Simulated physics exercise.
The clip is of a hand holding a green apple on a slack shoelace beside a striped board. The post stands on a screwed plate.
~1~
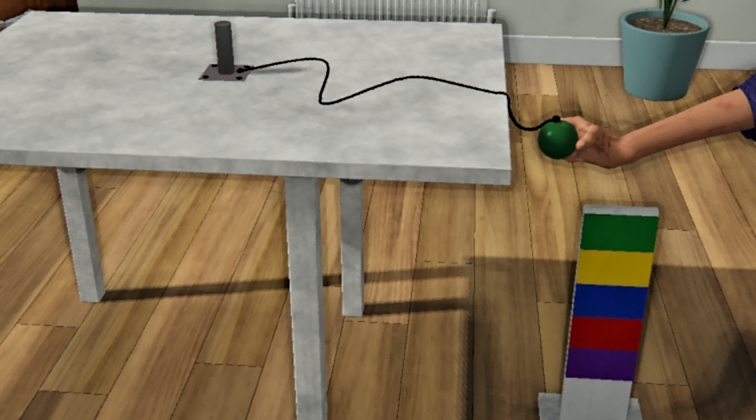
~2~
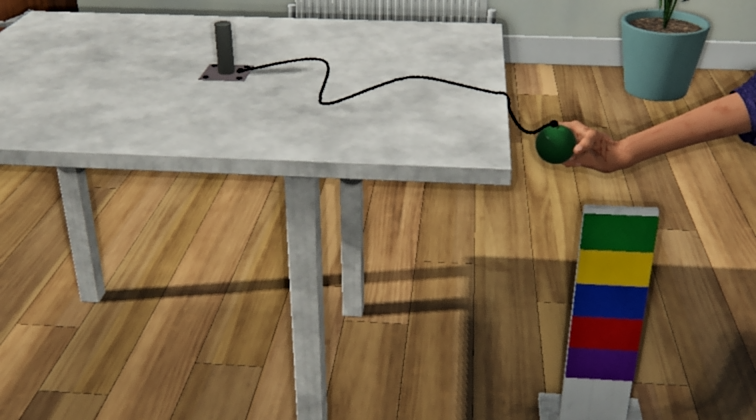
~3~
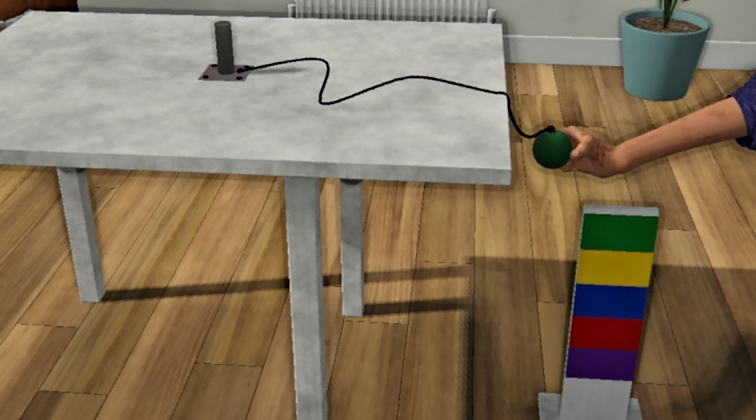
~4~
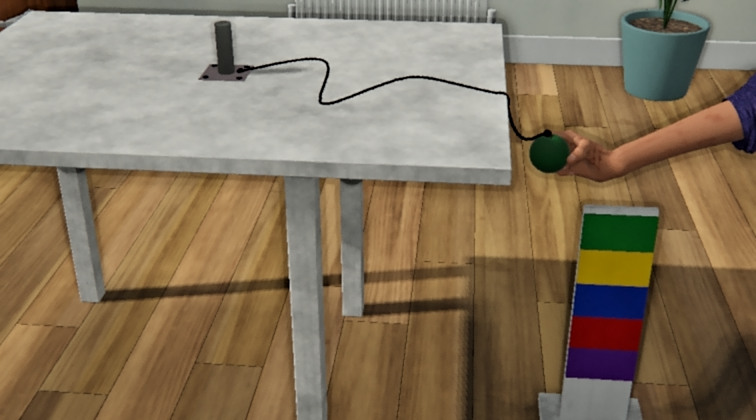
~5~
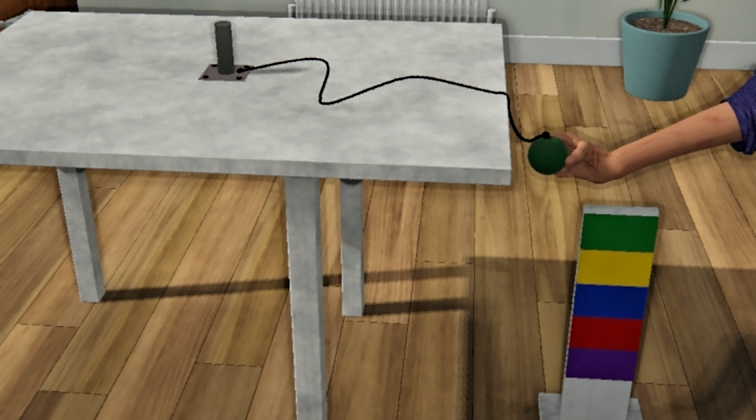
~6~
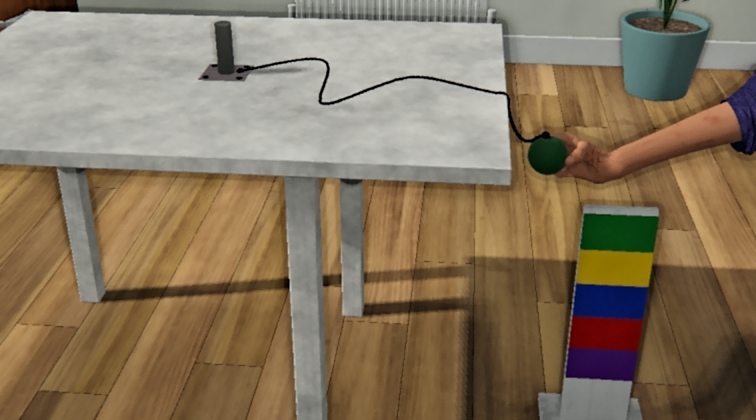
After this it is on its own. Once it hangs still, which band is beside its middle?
Its centre hangs level with the red band.
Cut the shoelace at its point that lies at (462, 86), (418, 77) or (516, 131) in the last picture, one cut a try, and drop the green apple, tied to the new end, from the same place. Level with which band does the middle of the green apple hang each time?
One after the other, green; none, it hangs higher; blue.
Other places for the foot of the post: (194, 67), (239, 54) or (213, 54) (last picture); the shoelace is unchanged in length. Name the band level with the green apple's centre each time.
Taking them in turn: Blue; red; blue.
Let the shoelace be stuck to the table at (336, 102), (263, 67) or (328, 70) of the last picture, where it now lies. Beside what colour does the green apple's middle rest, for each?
Taking them in turn: Green; red; blue.
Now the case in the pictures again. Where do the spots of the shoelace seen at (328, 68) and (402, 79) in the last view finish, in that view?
The first at (357, 79), the second at (503, 140).
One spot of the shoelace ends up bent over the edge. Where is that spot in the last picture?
The one at (364, 92).
A little later, apple near (510, 298); level with blue.
Next, apple near (482, 307); level with red.
When it is over, apple near (489, 312); level with red. Its middle rests at the red band.
